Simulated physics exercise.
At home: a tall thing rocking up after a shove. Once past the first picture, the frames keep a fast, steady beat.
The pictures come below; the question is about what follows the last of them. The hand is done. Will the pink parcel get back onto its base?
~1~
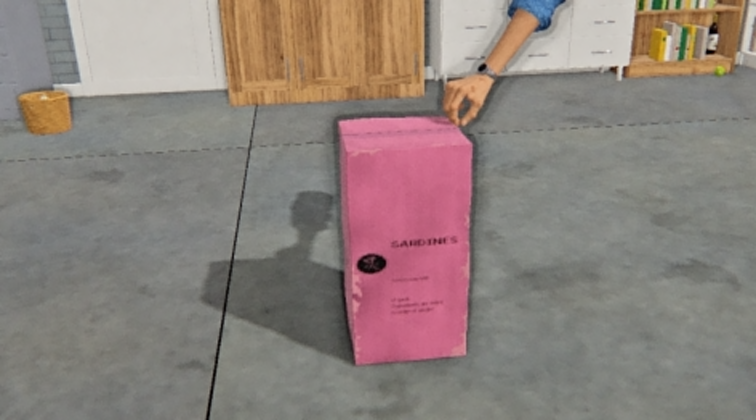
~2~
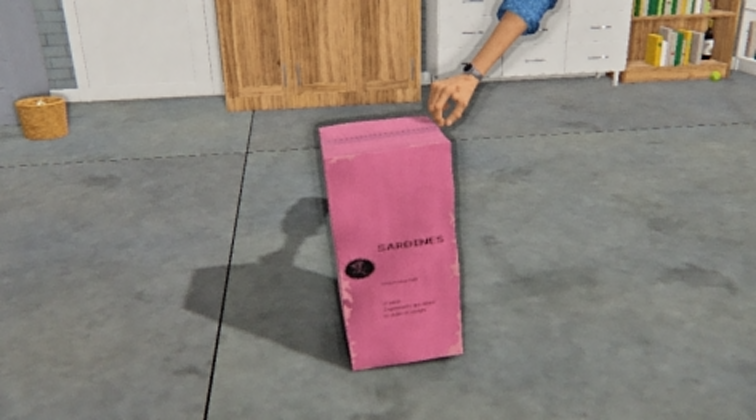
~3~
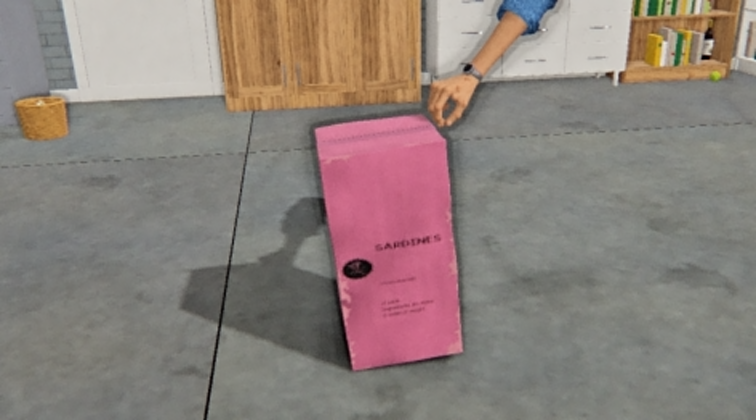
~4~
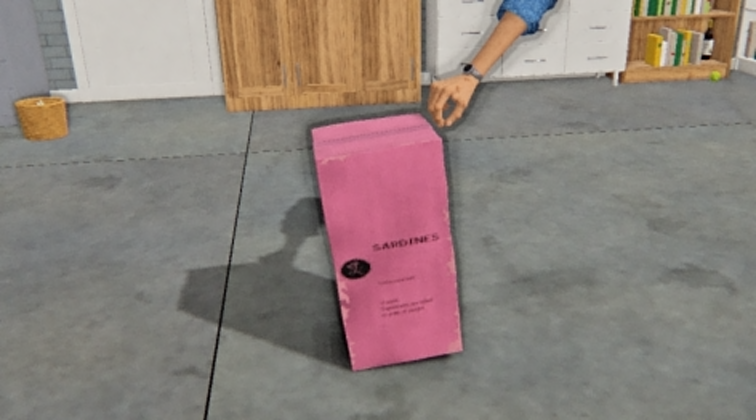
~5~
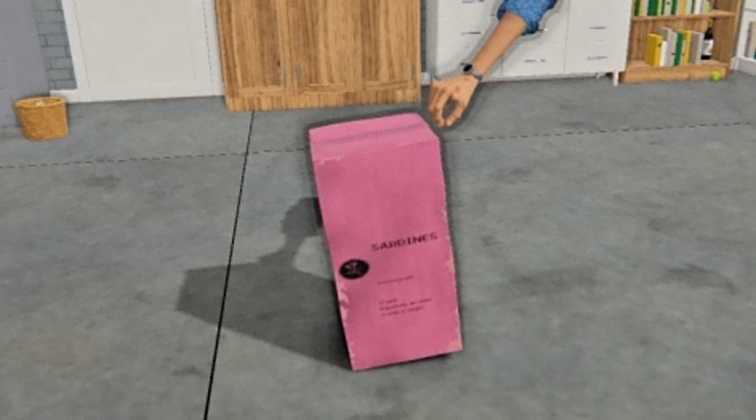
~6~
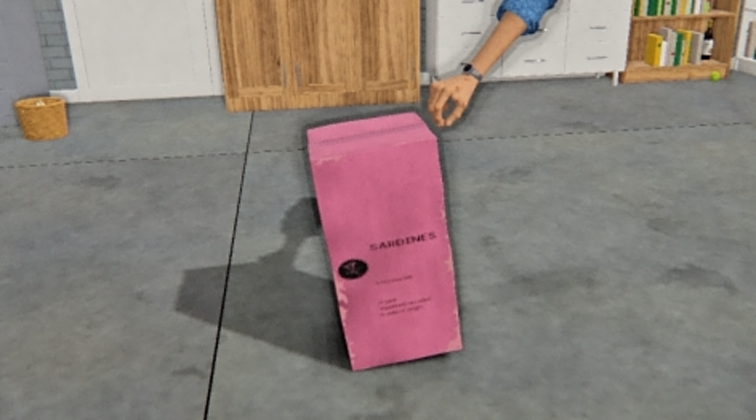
Yes, it ends up standing.
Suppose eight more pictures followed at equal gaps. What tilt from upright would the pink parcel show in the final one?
Around 4°.
Then, 0.20 s after the last picture, pink parcel 2° off upright near (395, 243).
Then, 0.40 s after the last picture, pink parcel 2° off upright near (403, 242).
At rest, the pink parcel rocks back upright, near (399, 244).
